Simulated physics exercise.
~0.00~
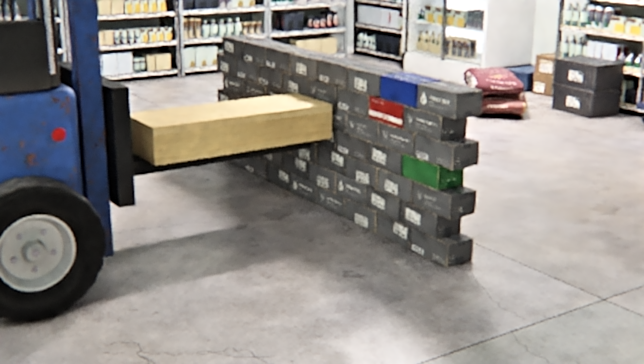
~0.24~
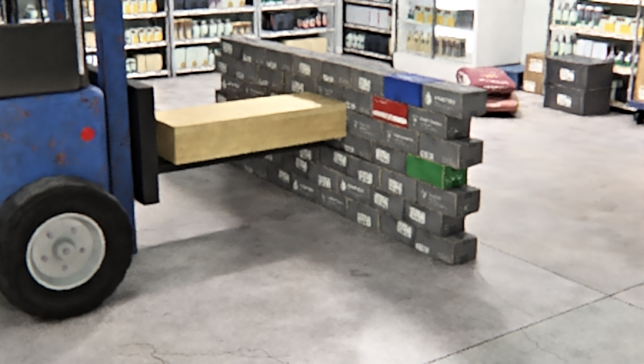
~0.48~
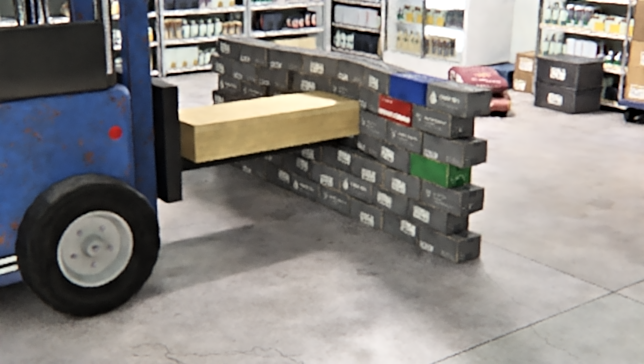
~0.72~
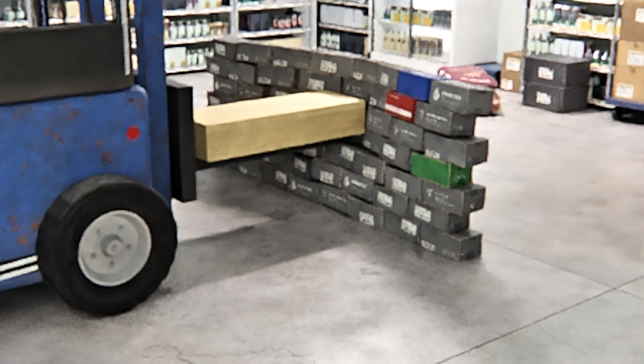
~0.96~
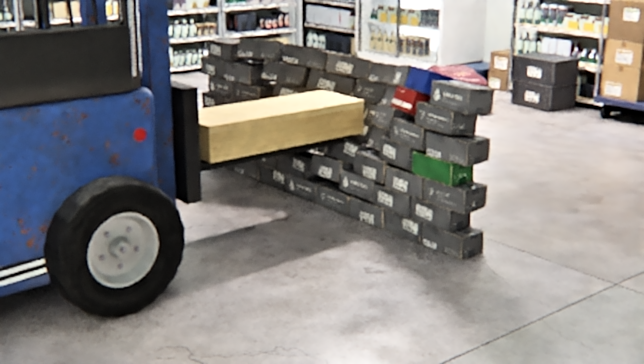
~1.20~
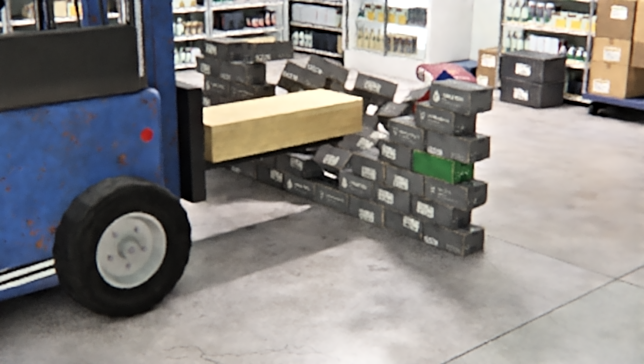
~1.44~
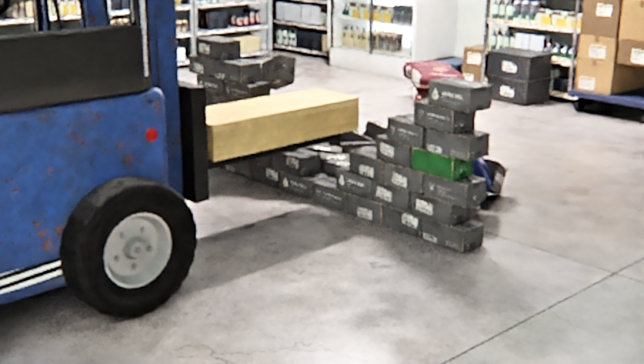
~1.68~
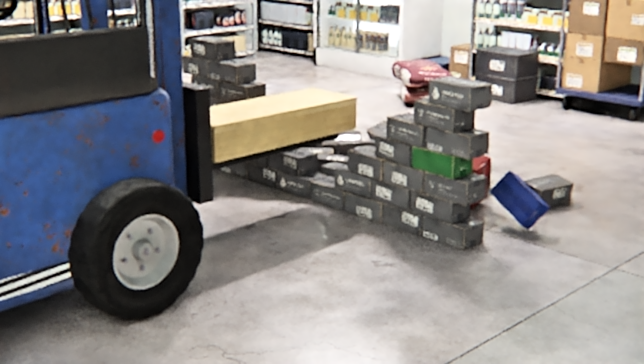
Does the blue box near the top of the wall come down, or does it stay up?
It comes down. It tips away with the upper part of the wall and ends up on the floor beyond the right end.
